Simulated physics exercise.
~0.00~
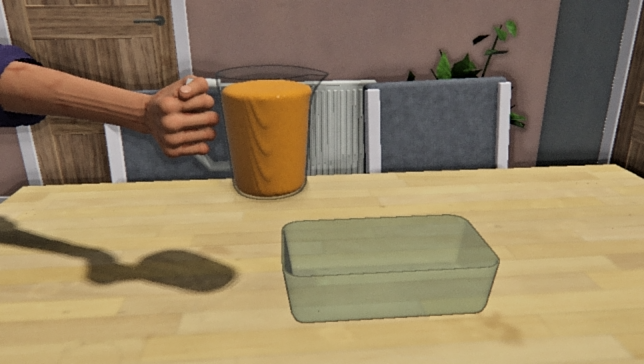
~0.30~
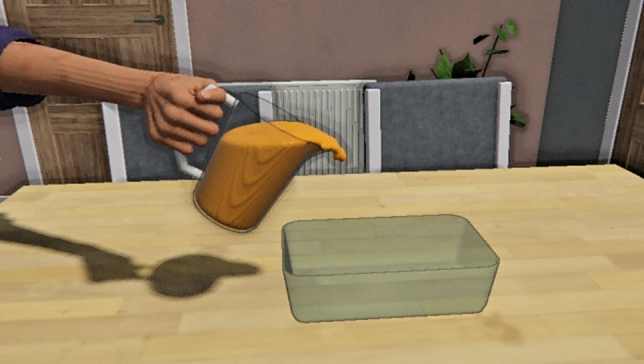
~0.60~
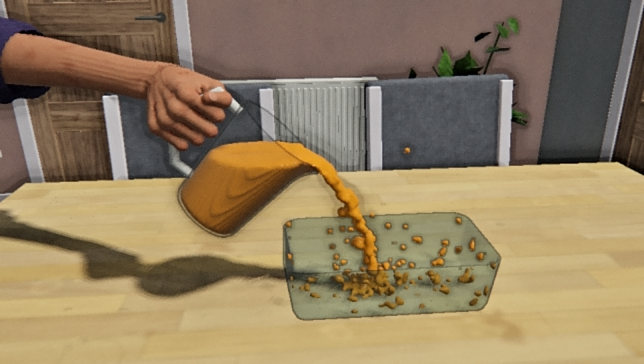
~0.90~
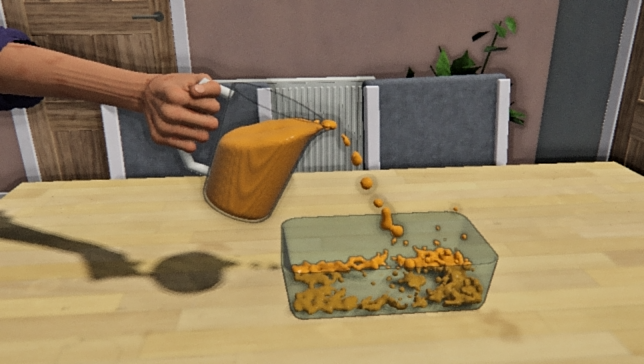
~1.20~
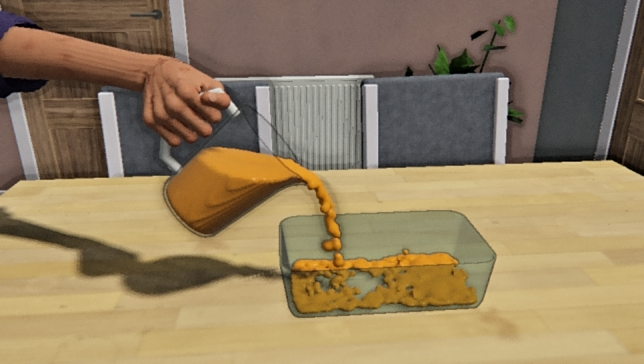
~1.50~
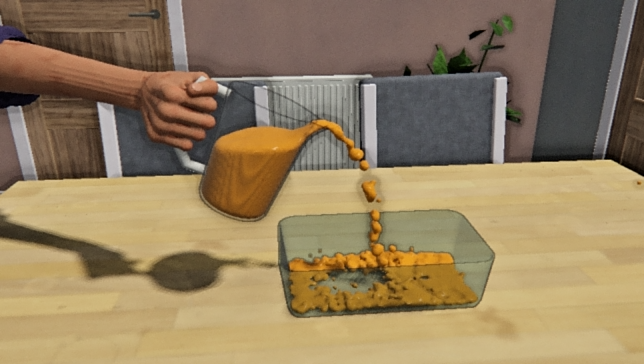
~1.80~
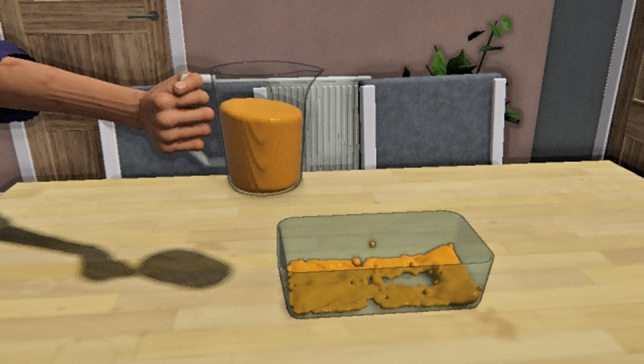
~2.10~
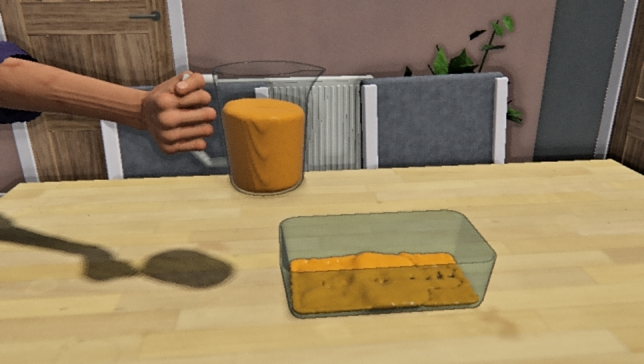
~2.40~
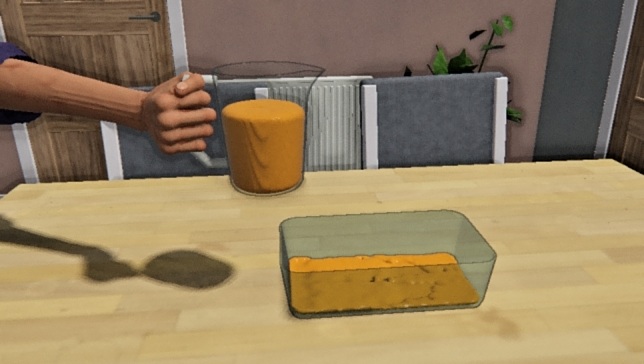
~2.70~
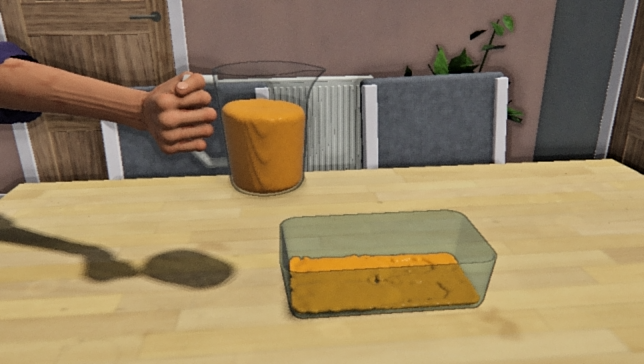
The clip opens with a hand holding a clear pitcher of orange juice upright above a wooden table, behind an empty oblong glass dish. The hand tips the pitcher to the right until the juice reaches the lip, then a lumpy stream falls and scatters drops inside the dish. The pitcher tilts partway back, thinning the flow to separate blobs, then leans forward again more steeply for a second pour. Finally the hand turns it level, and the stream stops. The juice in the dish settles into a shallow orange layer, while plenty remains in the pitcher.
